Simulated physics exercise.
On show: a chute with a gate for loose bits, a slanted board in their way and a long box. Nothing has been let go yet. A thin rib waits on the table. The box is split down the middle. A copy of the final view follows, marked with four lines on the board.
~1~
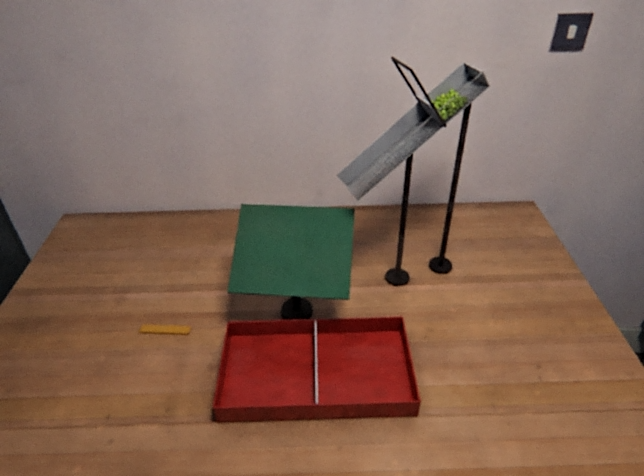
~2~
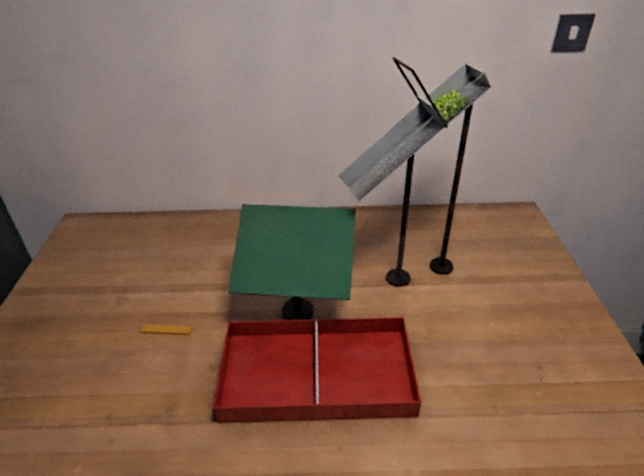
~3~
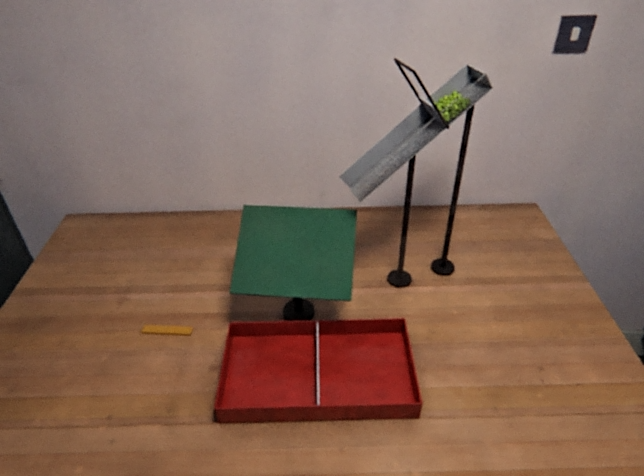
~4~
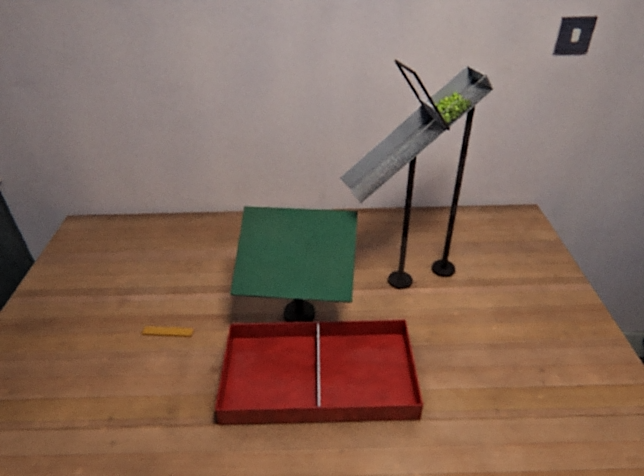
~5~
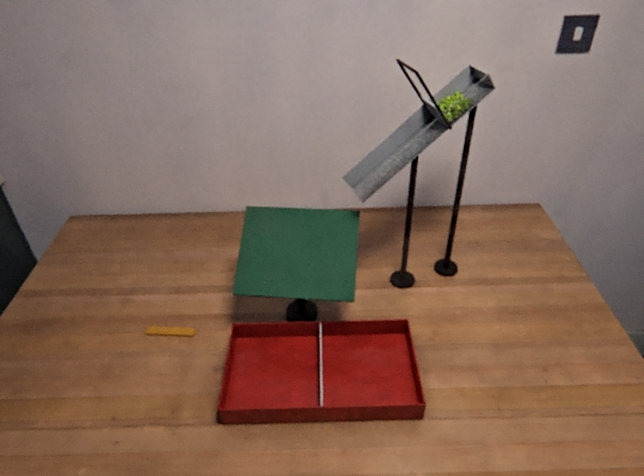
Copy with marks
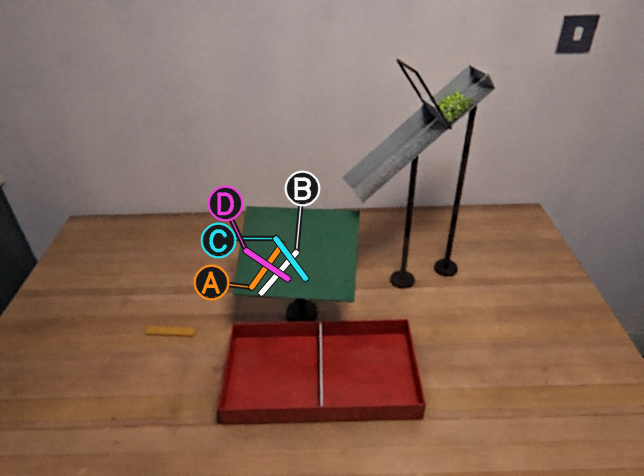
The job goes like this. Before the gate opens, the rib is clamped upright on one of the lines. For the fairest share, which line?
I would pick line C.
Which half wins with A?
More lands on the left.
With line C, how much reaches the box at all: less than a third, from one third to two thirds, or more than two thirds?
It is more than two thirds.
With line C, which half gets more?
The right half.
On the marked copy, line A from (282, 244) to (251, 287); line B from (296, 252) to (261, 293); line C from (275, 238) to (305, 278); line D from (245, 250) to (287, 278).
With A, of what is caught, all in the left half, none in the right.
With B, of what is caught, all in the left half, none in the right.
With C, of what is caught, about a third in the left half, about two thirds in the right.
With D, of what is caught, nearly all in the left half, a stray few in the right.
